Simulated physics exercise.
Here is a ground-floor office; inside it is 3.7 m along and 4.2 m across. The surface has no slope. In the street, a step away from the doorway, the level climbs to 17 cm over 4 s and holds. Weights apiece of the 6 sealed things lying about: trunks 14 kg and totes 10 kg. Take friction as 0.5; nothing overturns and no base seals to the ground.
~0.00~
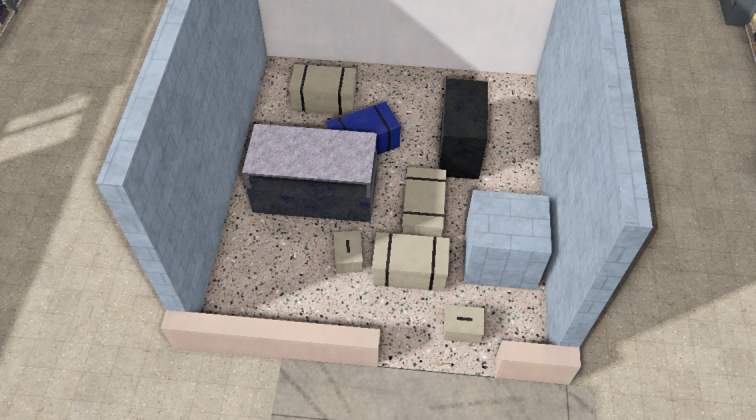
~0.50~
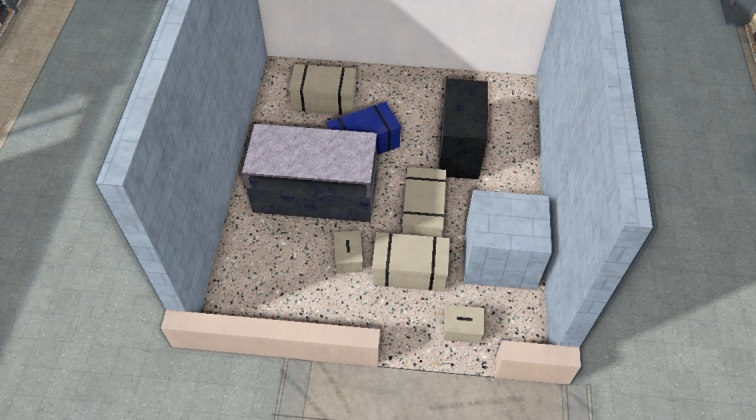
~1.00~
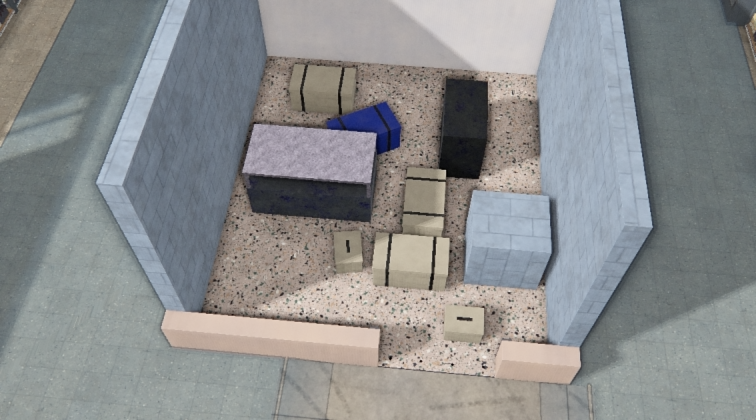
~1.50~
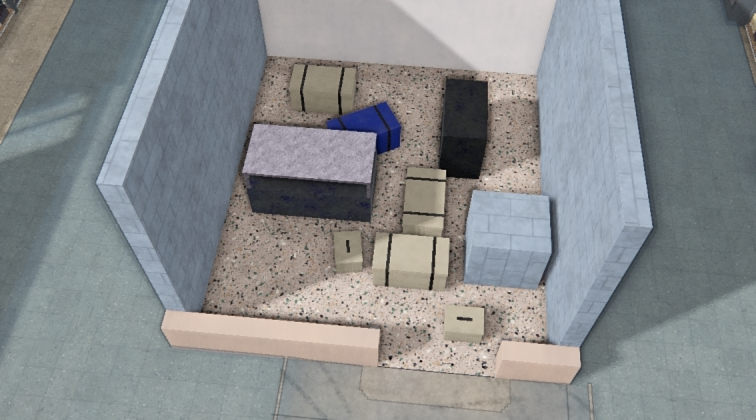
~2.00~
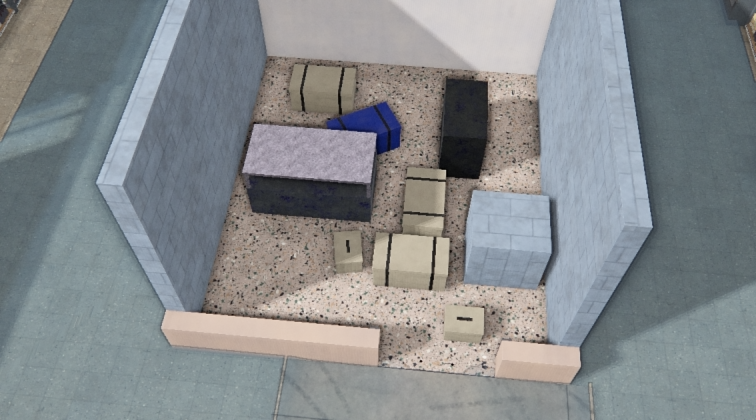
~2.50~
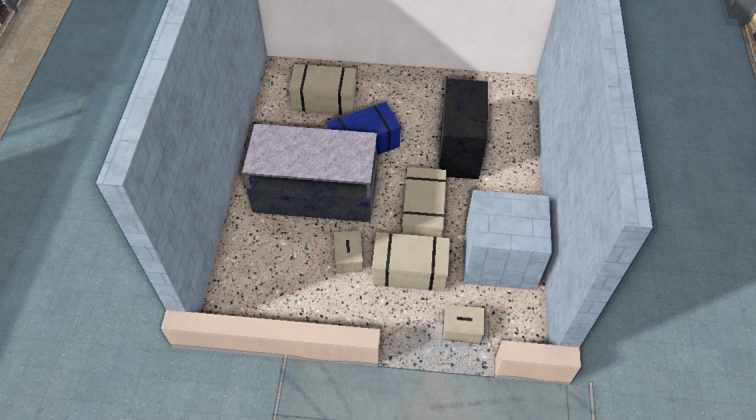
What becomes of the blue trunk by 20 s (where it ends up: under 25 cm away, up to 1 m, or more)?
The blue trunk is nudged along.
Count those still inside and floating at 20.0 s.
6 of them.
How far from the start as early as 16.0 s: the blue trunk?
Roughly 80 cm by then.
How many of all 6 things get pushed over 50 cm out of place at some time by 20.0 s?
5 of them.
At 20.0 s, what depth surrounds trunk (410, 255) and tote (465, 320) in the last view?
About 14 and 14 cm.
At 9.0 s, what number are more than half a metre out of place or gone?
I count 2.
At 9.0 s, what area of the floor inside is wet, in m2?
Some 12.0 m2.
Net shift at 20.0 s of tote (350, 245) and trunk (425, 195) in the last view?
In turn: 100 cm, 40 cm.
After 4.0 s the blue trunk is near (364, 124), 0.0 m from its start, aground; 0 afloat.
After 9.0 s the blue trunk is near (354, 112), 0.2 m from its start, aground; 2 afloat.
After 16.0 s the blue trunk is near (370, 77), 0.7 m from its start, afloat; 6 afloat.
After 20.0 s the blue trunk is near (306, 115), 0.7 m from its start, afloat; 6 afloat.
